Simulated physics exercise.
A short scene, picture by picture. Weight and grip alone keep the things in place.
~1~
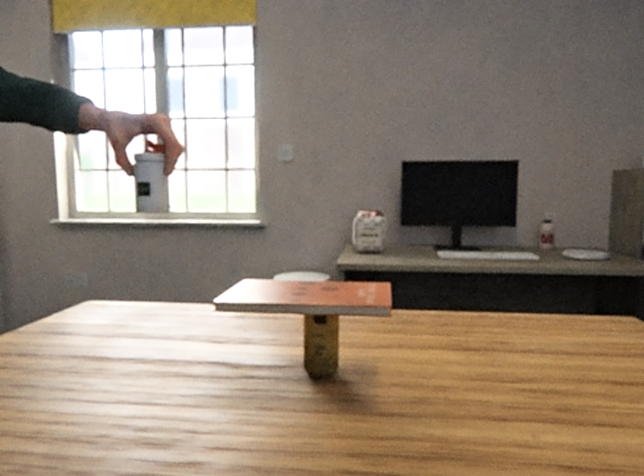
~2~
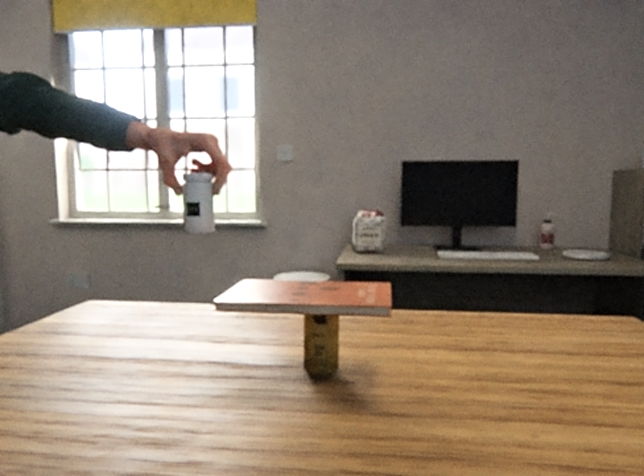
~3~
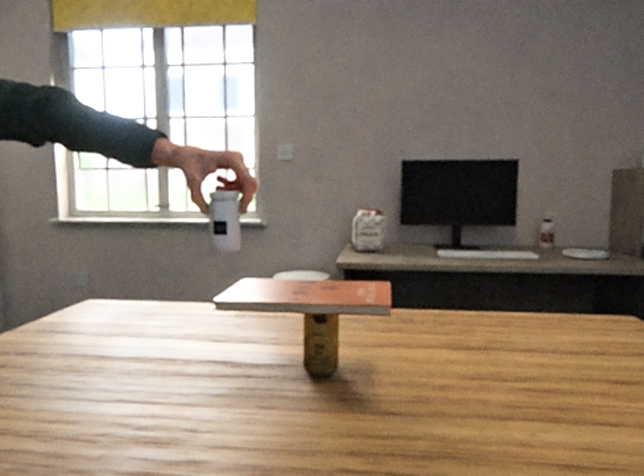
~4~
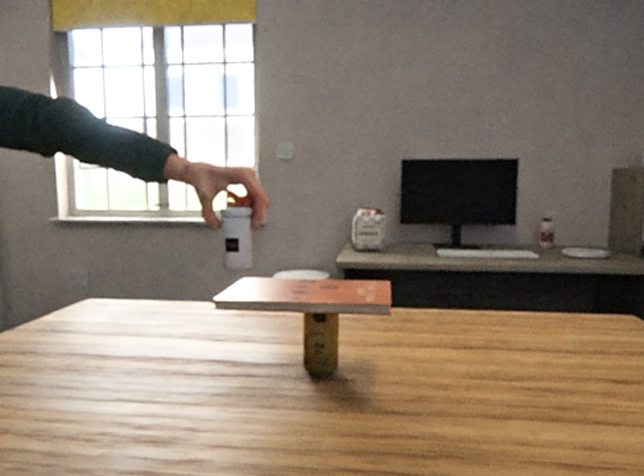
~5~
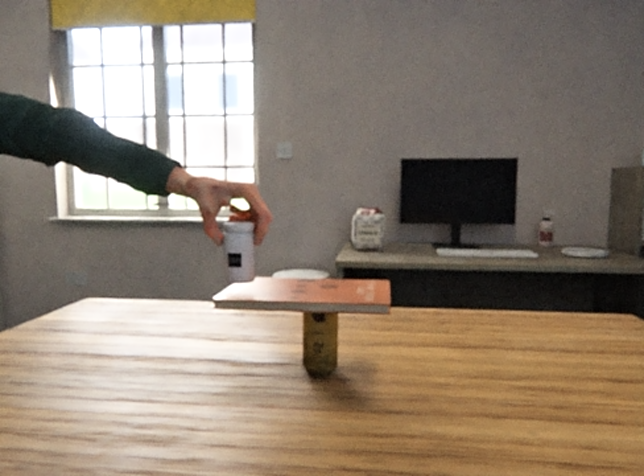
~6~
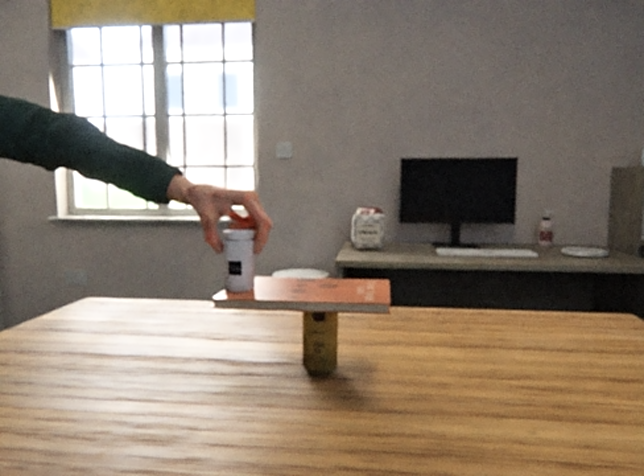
In a grey-walled room with a barred window and a desk with a dark monitor behind, a wooden table is seen from its near side by a still camera. An orange book lies flat across a narrow, yellowish-brown cylinder at the table's middle. From the left, a dark-sleeved arm carries a white shaker rightward and down, slowing as the hand sets it upright on the book's left end.
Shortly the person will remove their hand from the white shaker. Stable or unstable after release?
Well, once it's let go, not everything stays put there.
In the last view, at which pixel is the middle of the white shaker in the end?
The object finishes somewhere near (168, 355).
Then, 0.40 s later than the last frame, white shaker now fallen; orange book tilted by 39°.
Then, 0.60 s later than the last frame, orange book now fallen.
When it is over, fallen, orange book and white shaker; yellow can as before. End places, in pixels of the last picture, white shaker near (168, 354). The stack loses its balance.
